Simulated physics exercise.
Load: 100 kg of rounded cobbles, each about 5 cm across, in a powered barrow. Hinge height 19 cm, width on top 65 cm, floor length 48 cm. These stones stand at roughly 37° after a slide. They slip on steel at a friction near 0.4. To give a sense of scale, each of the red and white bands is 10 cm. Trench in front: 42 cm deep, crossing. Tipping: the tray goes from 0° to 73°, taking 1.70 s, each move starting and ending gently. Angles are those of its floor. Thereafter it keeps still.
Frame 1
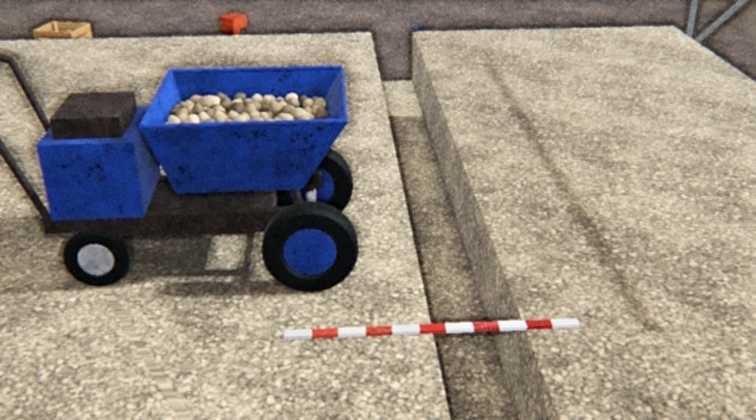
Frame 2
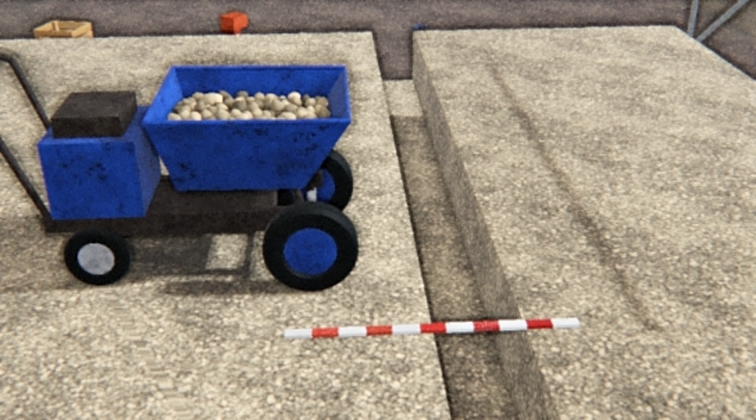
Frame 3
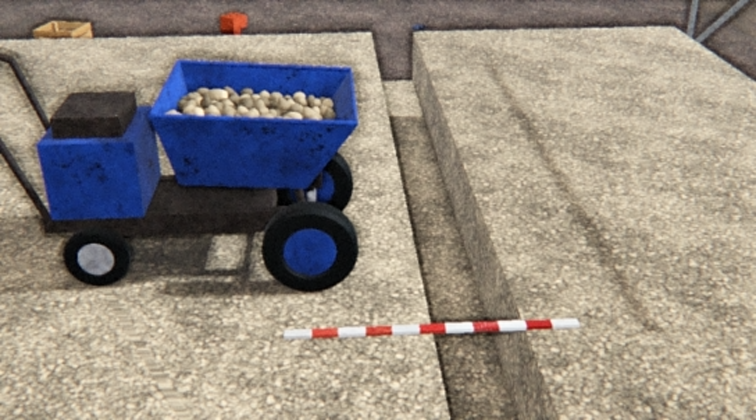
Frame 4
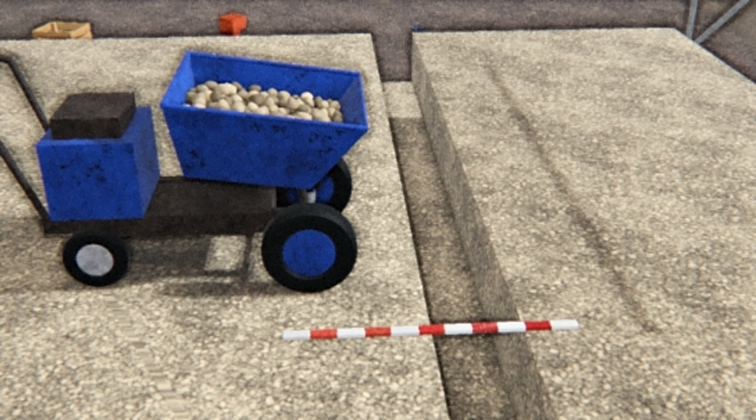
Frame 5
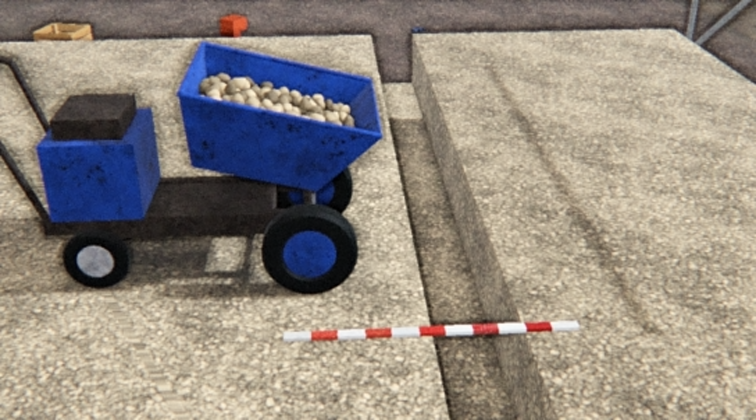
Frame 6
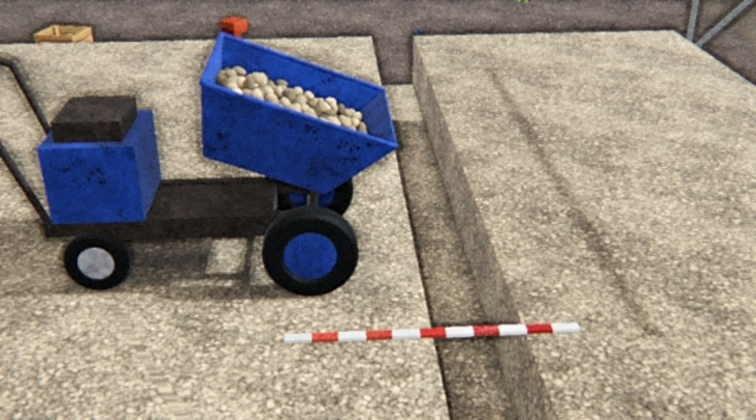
The blue tray of a small powered barrow, loaded with pale rounded stones, tilted gradually forward to the right, its back end rising beside a trench while the wheels stayed in place and the stones remained inside.
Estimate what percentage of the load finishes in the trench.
Roughly 83 percent.
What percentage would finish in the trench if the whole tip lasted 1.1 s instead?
Close to 80 per cent then.
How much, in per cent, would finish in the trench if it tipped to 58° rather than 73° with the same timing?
In that case around 30 percent.
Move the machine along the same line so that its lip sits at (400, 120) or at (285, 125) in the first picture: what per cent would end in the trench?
Roughly 40 percent for the first, and 95 percent for the second.
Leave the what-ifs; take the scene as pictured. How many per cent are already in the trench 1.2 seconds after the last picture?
Roughly 30% by that time.
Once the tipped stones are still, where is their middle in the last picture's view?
About (467, 313).
Then, 0.7 s after the last picture the floor is at 61°, 100 % in the tray; the foremost stones are at (443, 192).
Then, 1.2 s after the last picture the floor is at 73°, 65 % in the tray, 28 % in the trench, 7 % past the trench; the foremost stones are at (549, 247).
Then, 1.6 s after the last picture the floor is at 73°, 33 % in the tray, 50 % in the trench, 17 % past the trench; the foremost stones are at (608, 243).
Then, 3.5 s after the last picture the floor is at 73°, 0 % in the tray, 83 % in the trench, 17 % past the trench; the foremost stones are at (633, 239).
